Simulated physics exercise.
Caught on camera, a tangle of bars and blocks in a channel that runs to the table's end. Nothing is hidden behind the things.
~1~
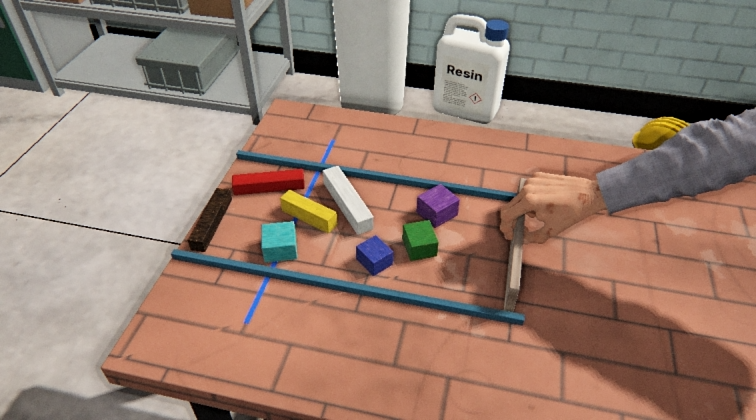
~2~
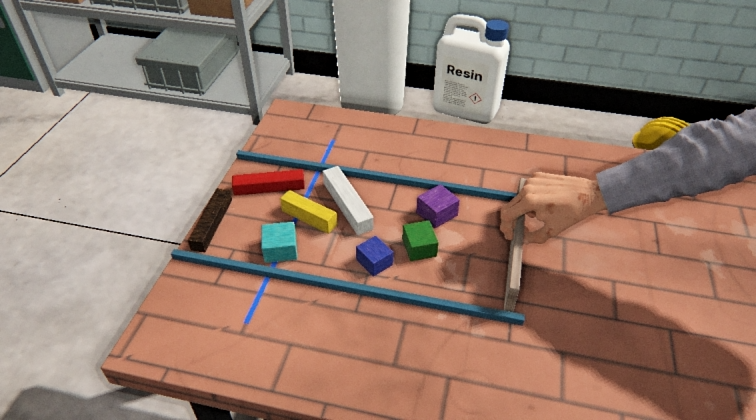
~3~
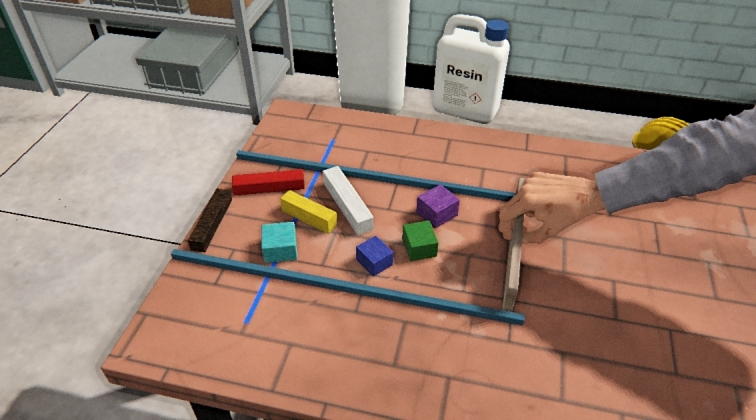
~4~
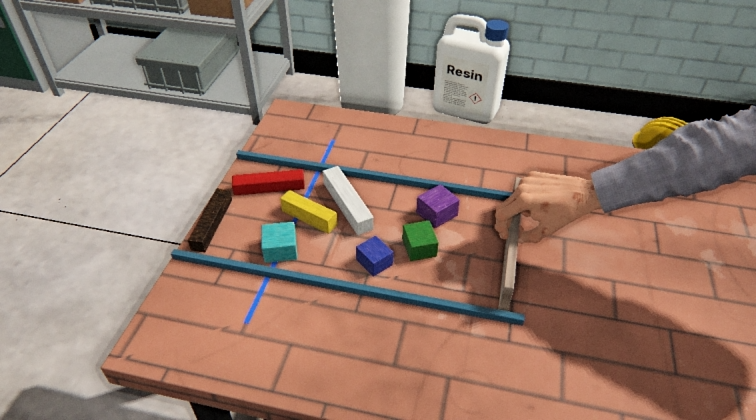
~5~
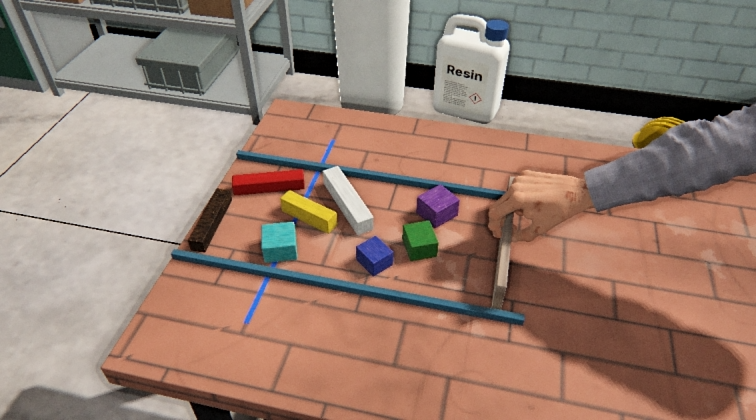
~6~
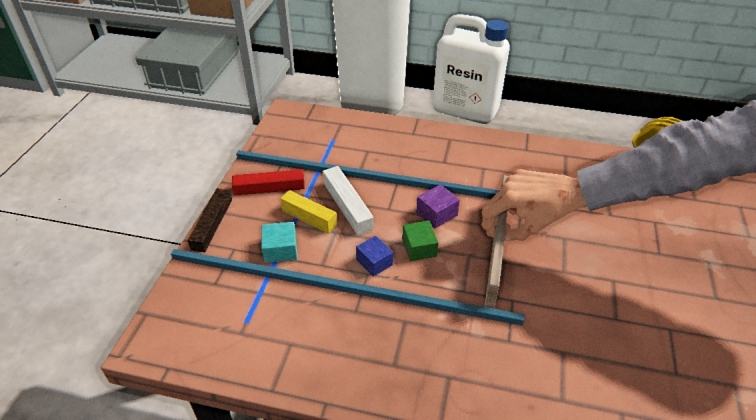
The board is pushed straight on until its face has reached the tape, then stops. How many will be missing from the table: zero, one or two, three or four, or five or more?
Outcome: The number that fall off is zero.
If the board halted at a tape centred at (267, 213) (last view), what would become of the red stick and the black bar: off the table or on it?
The red stick comes down, the black bar drops off.
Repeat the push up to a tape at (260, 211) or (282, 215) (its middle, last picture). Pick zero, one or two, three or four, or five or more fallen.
In that order: One to two; none.
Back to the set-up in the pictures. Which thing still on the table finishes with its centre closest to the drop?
It is the red stick.
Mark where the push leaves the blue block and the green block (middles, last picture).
The blue block at (266, 242), the green block at (281, 214).
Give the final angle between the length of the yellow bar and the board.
Roughly 0° out of line.
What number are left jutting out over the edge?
Overhanging: 1.
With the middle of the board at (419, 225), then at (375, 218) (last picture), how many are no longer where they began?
The counts are 2 and 5.
Early on, none off yet; black bar at rest near (211, 219); red stick at rest near (269, 182); turquoise block at rest near (279, 242).
Finally, the number that fall off is zero.
